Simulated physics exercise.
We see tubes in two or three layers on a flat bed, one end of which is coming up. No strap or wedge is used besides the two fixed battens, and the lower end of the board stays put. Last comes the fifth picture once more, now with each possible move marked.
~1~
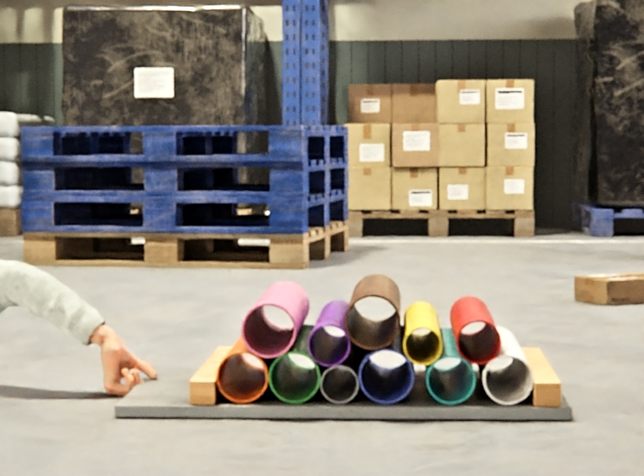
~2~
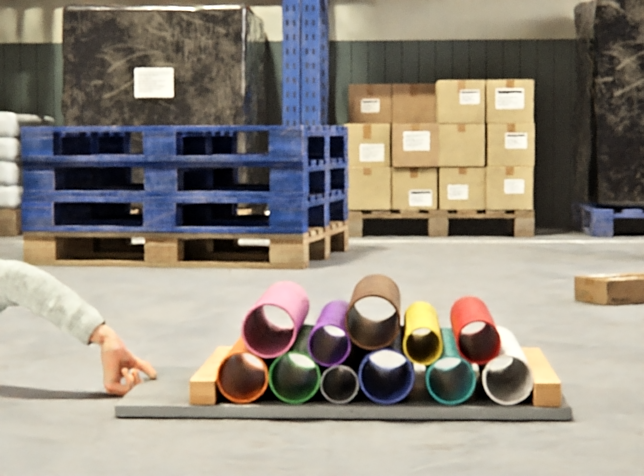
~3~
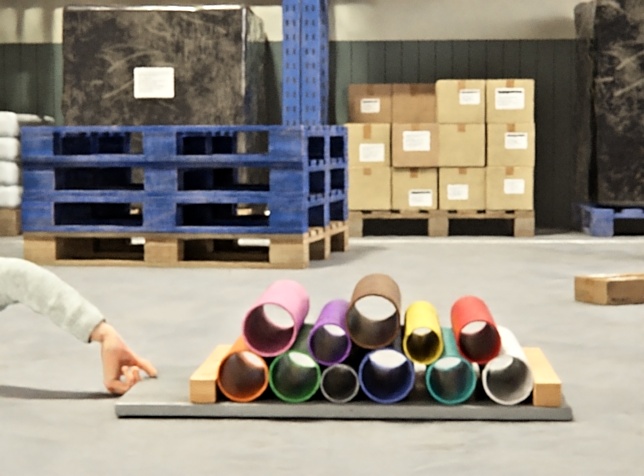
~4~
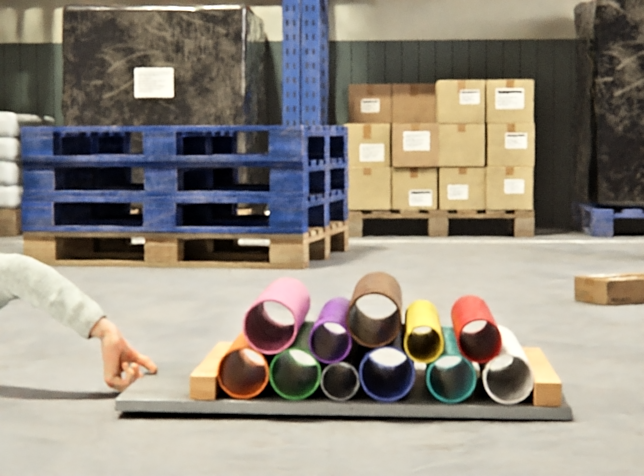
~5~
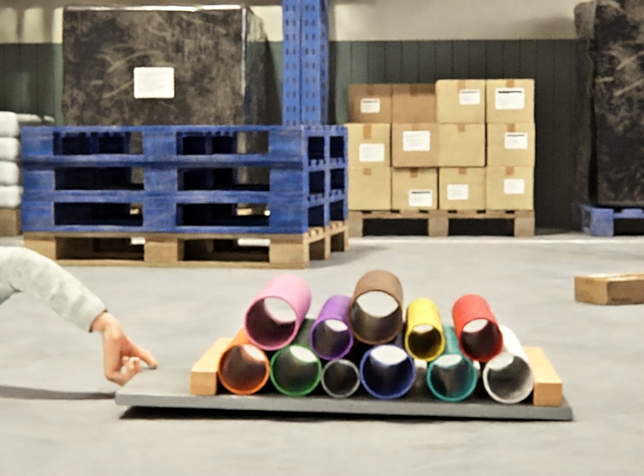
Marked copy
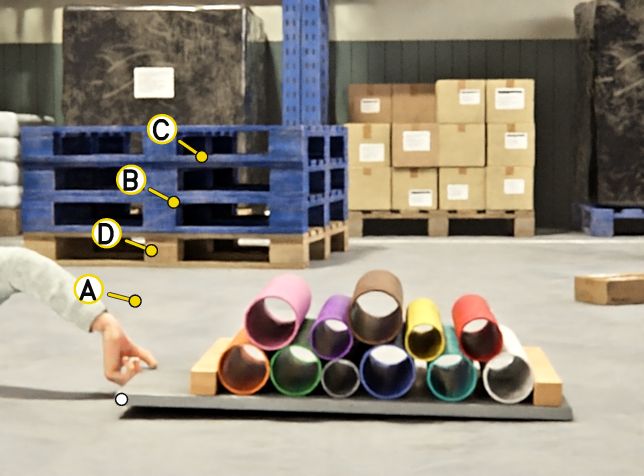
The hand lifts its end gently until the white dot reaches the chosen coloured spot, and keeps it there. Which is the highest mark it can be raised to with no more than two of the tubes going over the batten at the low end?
At most to D.
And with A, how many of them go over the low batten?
It comes to none.
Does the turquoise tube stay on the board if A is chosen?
The turquoise tube: Yes.
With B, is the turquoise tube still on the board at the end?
The turquoise tube: Yes.
On the marked copy, A at (135, 301); B at (174, 202); C at (202, 156); D at (151, 251); the white dot at (122, 399).
Following D. Soon after the start, board at 15°.
Later, board at 21°.
In the end, board at 21°, none over the low batten.
As for the rest, A none over the low batten; B three over the low batten (yellow, brown, red); C three over the low batten (yellow, brown, red).
